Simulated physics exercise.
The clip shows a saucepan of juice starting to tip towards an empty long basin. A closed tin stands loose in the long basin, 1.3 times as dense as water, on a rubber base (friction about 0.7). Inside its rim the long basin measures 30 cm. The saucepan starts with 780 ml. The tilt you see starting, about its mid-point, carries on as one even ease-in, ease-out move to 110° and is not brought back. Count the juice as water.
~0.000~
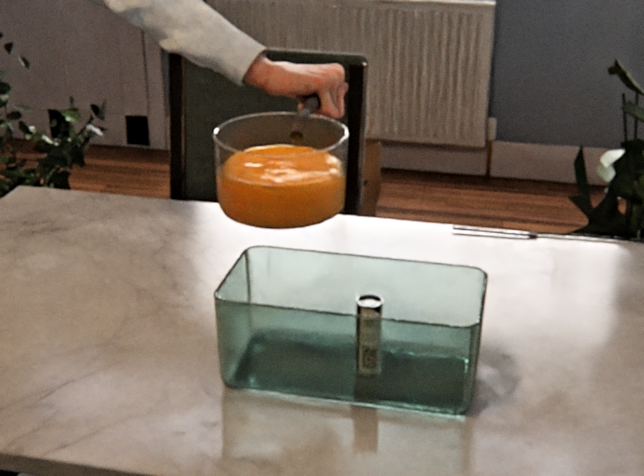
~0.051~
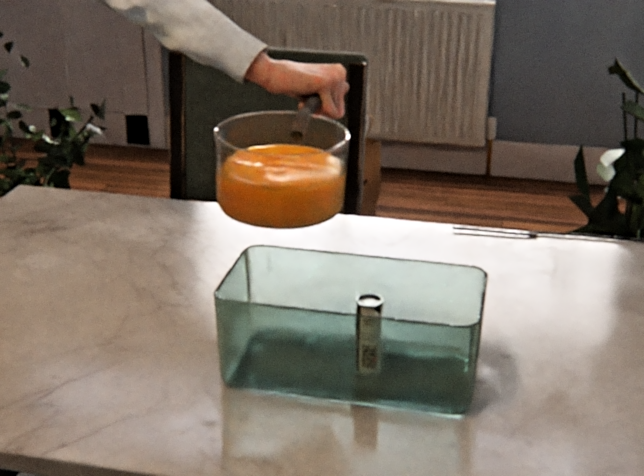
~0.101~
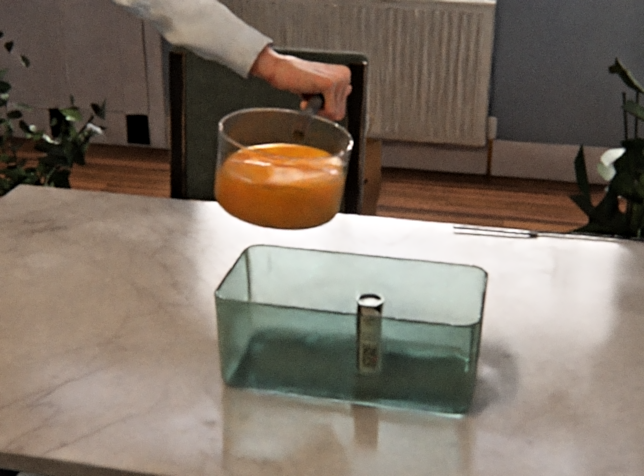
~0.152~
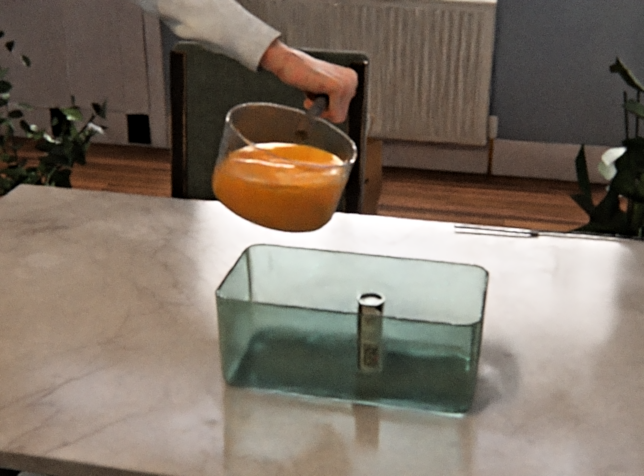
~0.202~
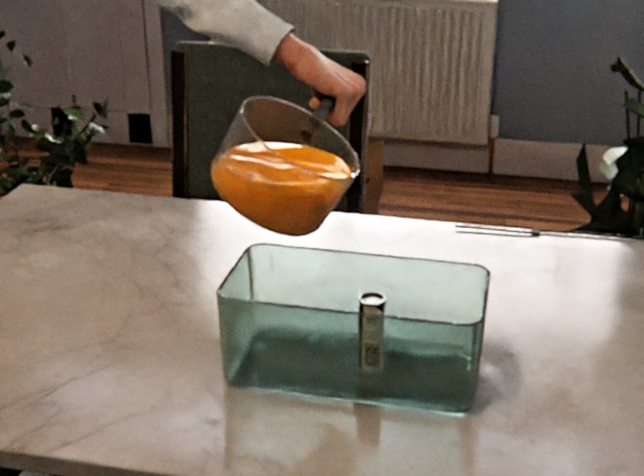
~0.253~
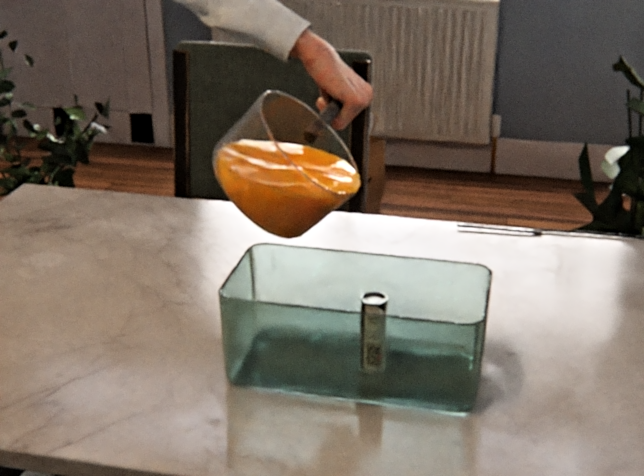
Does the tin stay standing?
It remains upright.
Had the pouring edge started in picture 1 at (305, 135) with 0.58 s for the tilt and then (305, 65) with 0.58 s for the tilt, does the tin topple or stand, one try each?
First it goes over; then it goes over.
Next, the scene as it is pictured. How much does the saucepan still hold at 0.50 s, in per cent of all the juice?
Some 28 per cent.
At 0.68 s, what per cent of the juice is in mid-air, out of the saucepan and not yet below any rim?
About 7 per cent.
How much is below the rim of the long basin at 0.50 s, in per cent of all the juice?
Near 32 in a hundred.
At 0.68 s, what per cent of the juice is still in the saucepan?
Near 7 in a hundred.
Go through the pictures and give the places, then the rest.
The first frame shows tilt 0°; pouring edge (345, 140); surface from (223, 160) to (343, 170); the long basin's rim runs from (230, 272) to (483, 298); the tin's top is at (370, 303).
The second frame shows tilt 2°; pouring edge (347, 141); surface from (223, 159) to (343, 170).
The third frame shows tilt 8°; pouring edge (350, 148); surface from (223, 158) to (344, 170).
The fourth frame shows tilt 18°; pouring edge (354, 159); surface from (223, 156) to (347, 171).
The fifth frame shows tilt 30°; pouring edge (356, 174); surface from (221, 153) to (352, 173).
The sixth frame shows tilt 44°; pouring edge (355, 190); surface from (222, 146) to (352, 176); 1 per cent is over the edge.
By 0.50 s the tilt is 105° and 29 per cent is still to pour; the tin stands where it began.
By 0.68 s the tilt is 110° and 7 per cent is still to pour; the tin stands 1 cm from where it began.
By 0.87 s the tilt is 110° and 0 per cent is still to pour; the tin leans 4°.
By 1.08 s the tilt is 110° and 0 per cent is still to pour; the tin stands 1 cm from where it began.
At rest the tin stands 1 cm from where it began.
